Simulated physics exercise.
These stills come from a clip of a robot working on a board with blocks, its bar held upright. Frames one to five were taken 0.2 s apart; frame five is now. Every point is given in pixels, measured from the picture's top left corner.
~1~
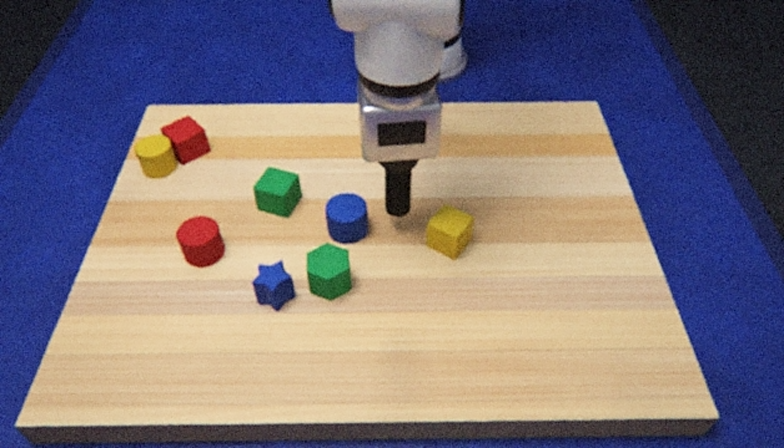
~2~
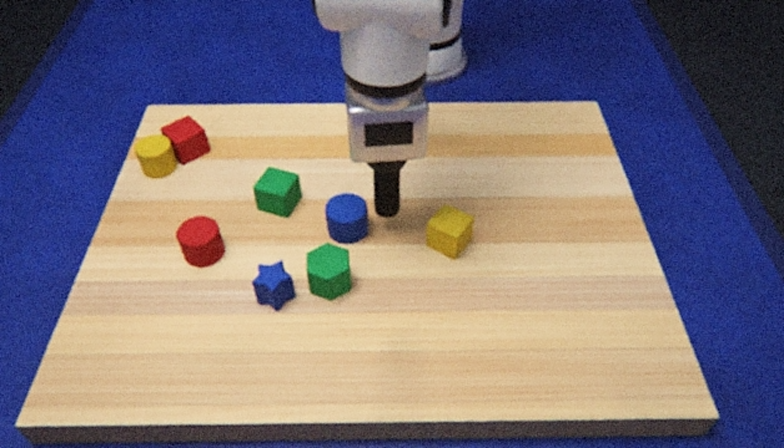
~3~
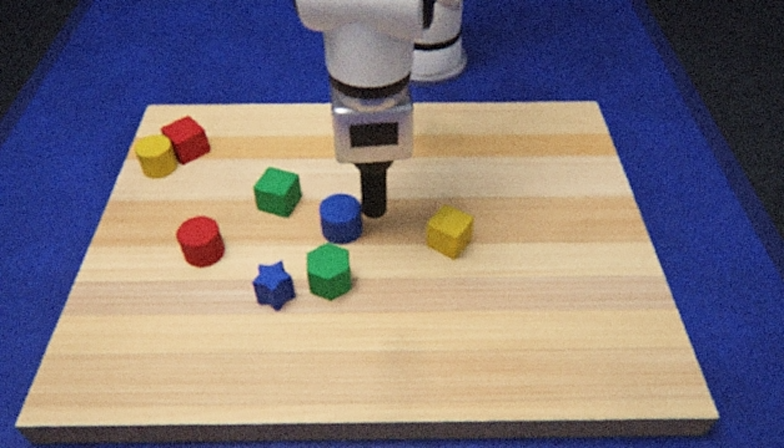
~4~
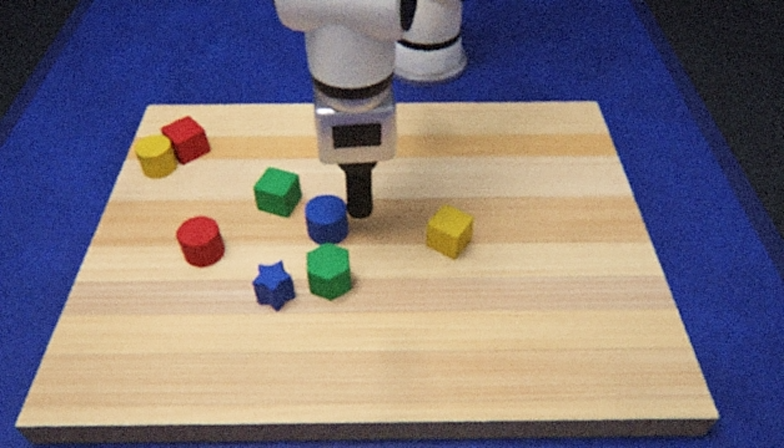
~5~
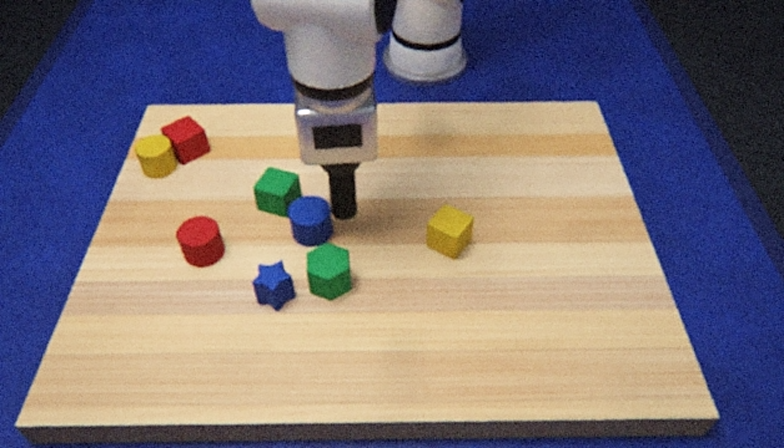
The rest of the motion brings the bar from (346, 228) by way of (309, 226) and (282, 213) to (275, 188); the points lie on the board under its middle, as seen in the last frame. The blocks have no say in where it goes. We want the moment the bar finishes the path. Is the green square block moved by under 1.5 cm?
I'd say no.
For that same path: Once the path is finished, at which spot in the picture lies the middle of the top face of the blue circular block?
My prediction: (253, 213).
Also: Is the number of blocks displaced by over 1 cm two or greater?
In short: Yes.
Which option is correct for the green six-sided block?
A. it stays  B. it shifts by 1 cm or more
Correct choice: A.
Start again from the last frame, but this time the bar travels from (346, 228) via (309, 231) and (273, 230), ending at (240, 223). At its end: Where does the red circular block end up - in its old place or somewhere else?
That block gets shifted.
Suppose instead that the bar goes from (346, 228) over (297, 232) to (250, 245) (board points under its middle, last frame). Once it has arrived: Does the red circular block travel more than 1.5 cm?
Yes
On the path given first. One third of the way, bar at (306, 210); blue circular block at (271, 212).
Two thirds of the way, bar at (279, 196); green square block at (267, 171), turned 25° clockwise; blue circular block at (253, 213).
At the end, bar at (272, 172); green square block at (254, 151), turned 25° clockwise; blue circular block at (253, 213); green six-sided block unmoved.
